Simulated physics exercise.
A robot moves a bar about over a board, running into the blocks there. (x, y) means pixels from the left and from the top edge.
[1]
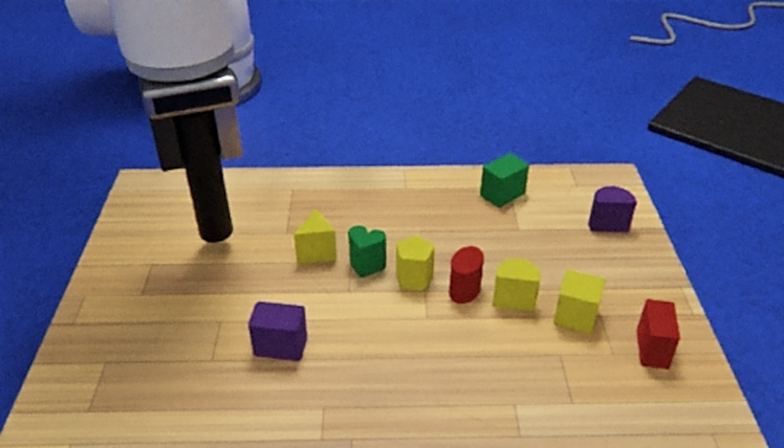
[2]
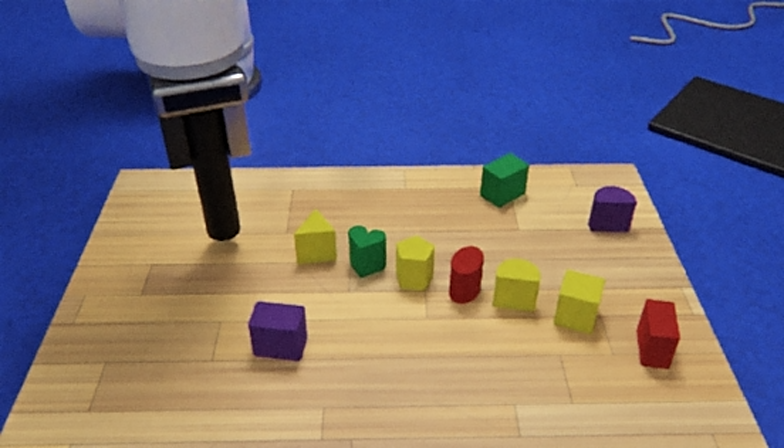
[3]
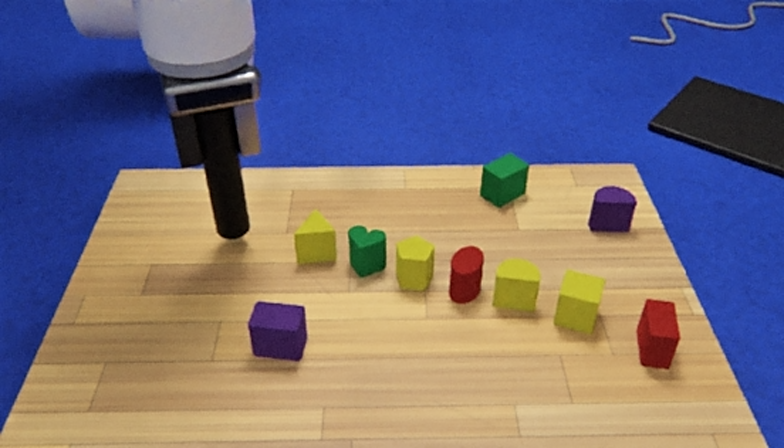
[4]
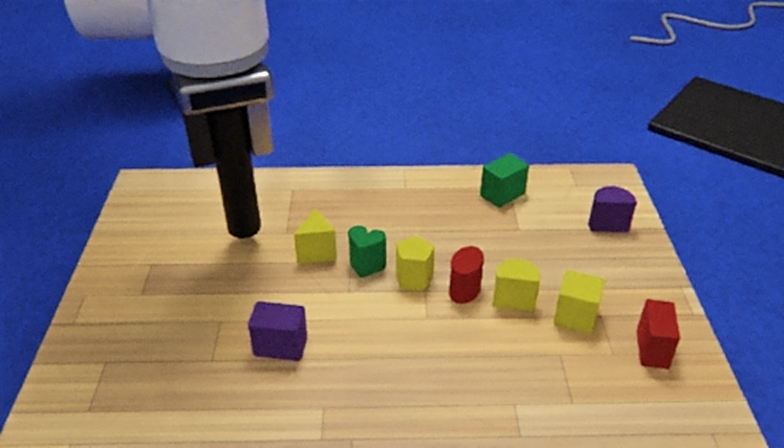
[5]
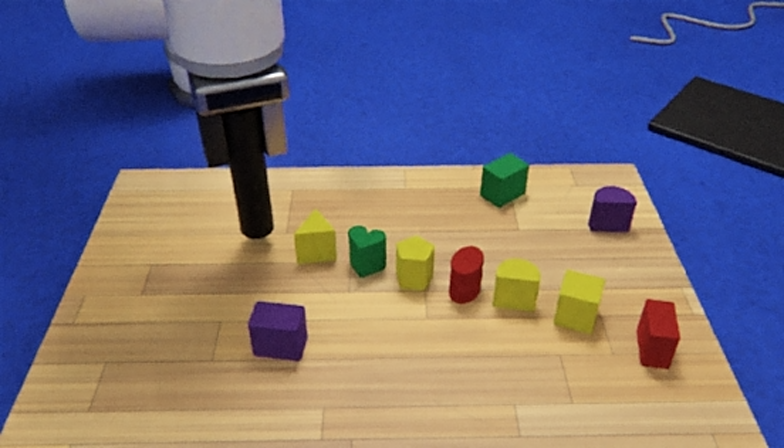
A robot arm slides a black bar slowly right across a wooden board toward still blocks.
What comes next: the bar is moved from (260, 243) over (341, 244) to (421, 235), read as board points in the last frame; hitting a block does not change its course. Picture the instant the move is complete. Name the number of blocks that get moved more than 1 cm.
In total, two blocks get moved by over 1 cm.
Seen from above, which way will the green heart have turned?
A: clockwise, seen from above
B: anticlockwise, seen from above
B - anticlockwise, seen from above.
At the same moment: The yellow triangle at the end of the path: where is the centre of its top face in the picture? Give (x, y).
Near (349, 234).
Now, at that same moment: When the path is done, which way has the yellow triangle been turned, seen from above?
My answer: Clockwise.
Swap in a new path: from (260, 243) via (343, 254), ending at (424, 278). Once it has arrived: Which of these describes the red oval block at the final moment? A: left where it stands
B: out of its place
B: Out of its place.
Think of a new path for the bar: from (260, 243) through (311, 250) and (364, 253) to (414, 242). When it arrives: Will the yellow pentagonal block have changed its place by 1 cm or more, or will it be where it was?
By the time the path is finished, it has moved at least a centimetre.
The first path, step by step. One third of the way, bar (312, 231); yellow triangle (333, 227), turned 20° clockwise.
Two thirds of the way, bar (369, 228); yellow triangle (349, 234), turned 55° clockwise; green heart (381, 241), turned 20° anticlockwise.
At the end, bar (421, 221); yellow triangle (349, 234), turned 55° clockwise; green heart (381, 241), turned 20° anticlockwise; yellow pentagonal block not moved.
